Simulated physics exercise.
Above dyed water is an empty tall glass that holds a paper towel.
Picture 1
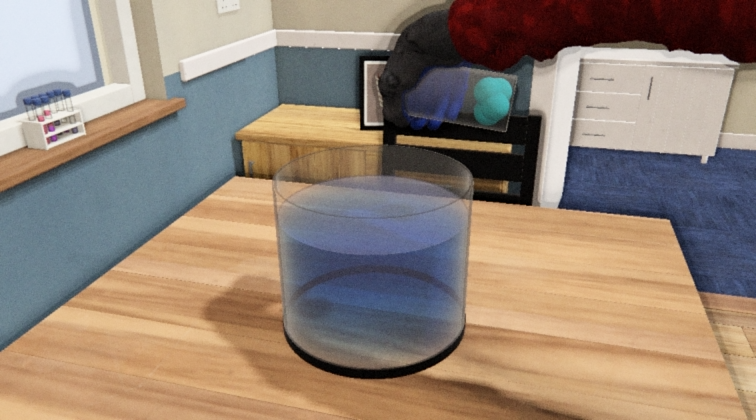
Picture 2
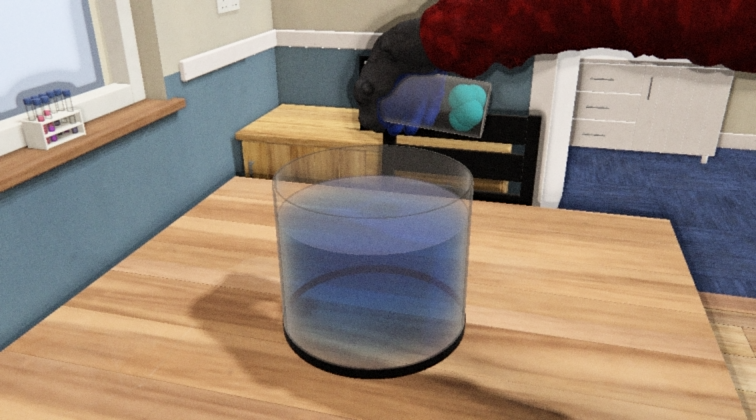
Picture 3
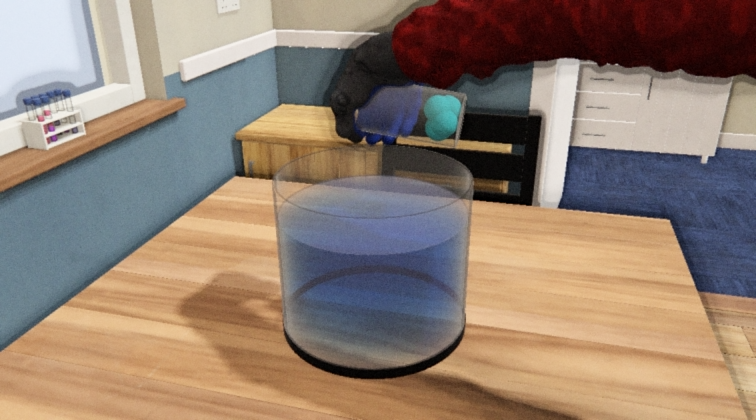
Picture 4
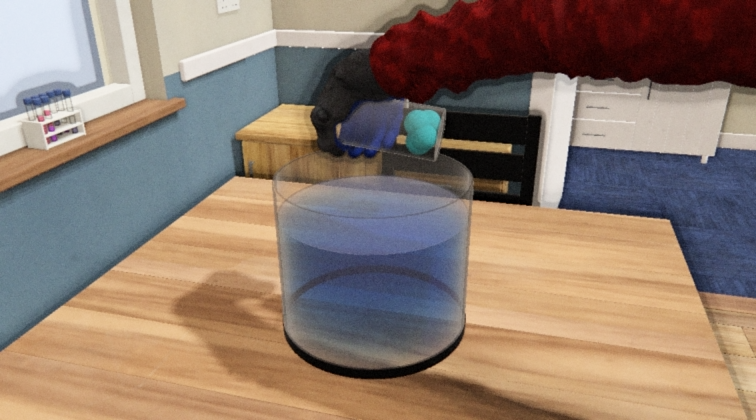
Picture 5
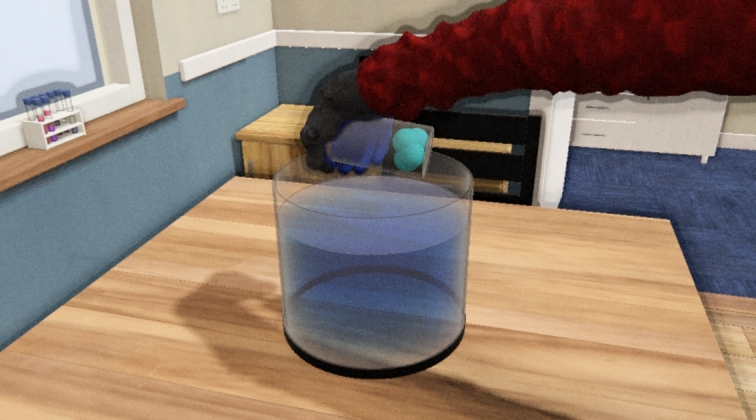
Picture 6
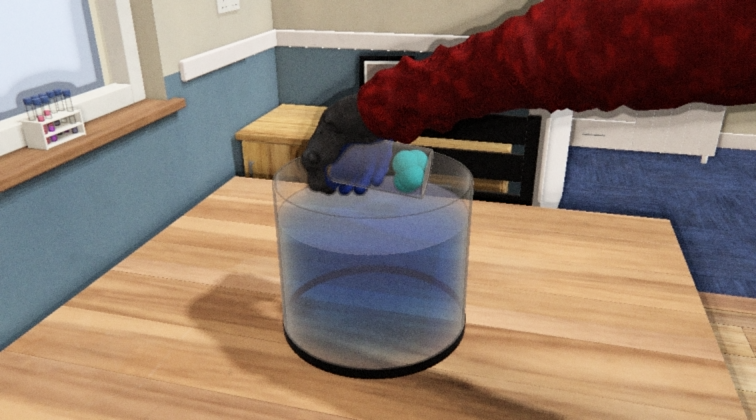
To begin with, a black hand on a fuzzy red arm holds a clear glass on its side, a teal wad inside, above and behind a basin of blue water on a wooden table. The hand moves left and steadily lowers the sideways glass until it is just over the water's surface.
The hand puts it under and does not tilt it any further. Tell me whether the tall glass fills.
It gets drenched.
Shortly, the tall glass enters the dyed water.
Then, dyed water pours in as the air escapes.
At the finish, the tall glass is under, flooded, and the paper towel is wet.
